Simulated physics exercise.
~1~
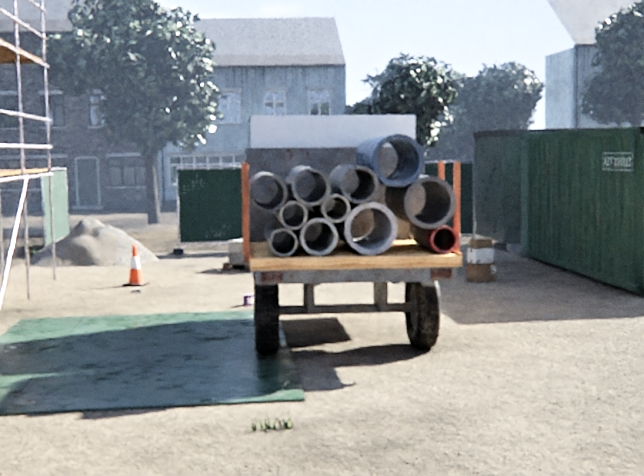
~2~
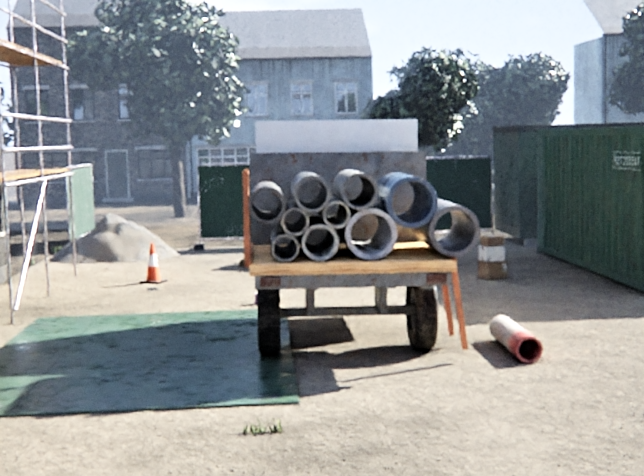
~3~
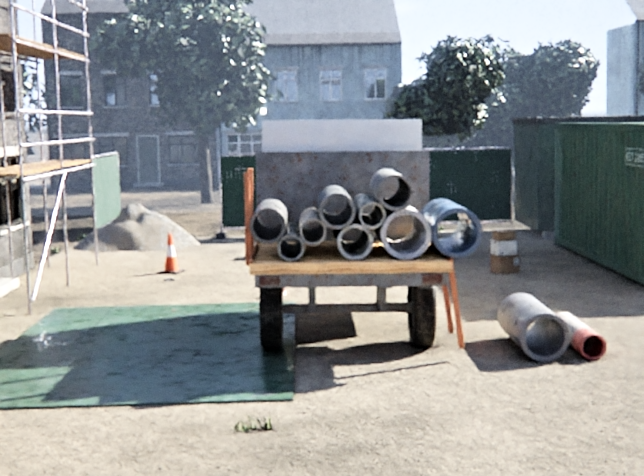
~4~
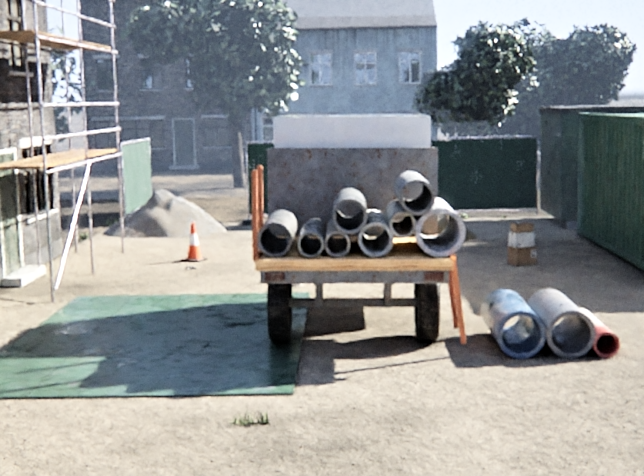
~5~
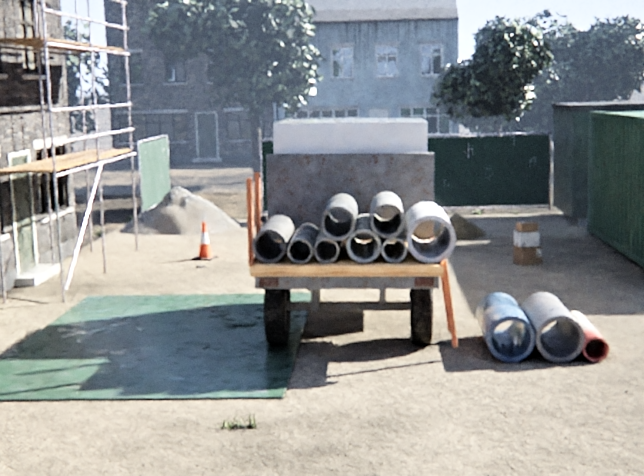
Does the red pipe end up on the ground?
Yes, the red pipe comes off the right side of the flatbed and ends up lying on the ground, with two larger pipes beside it.
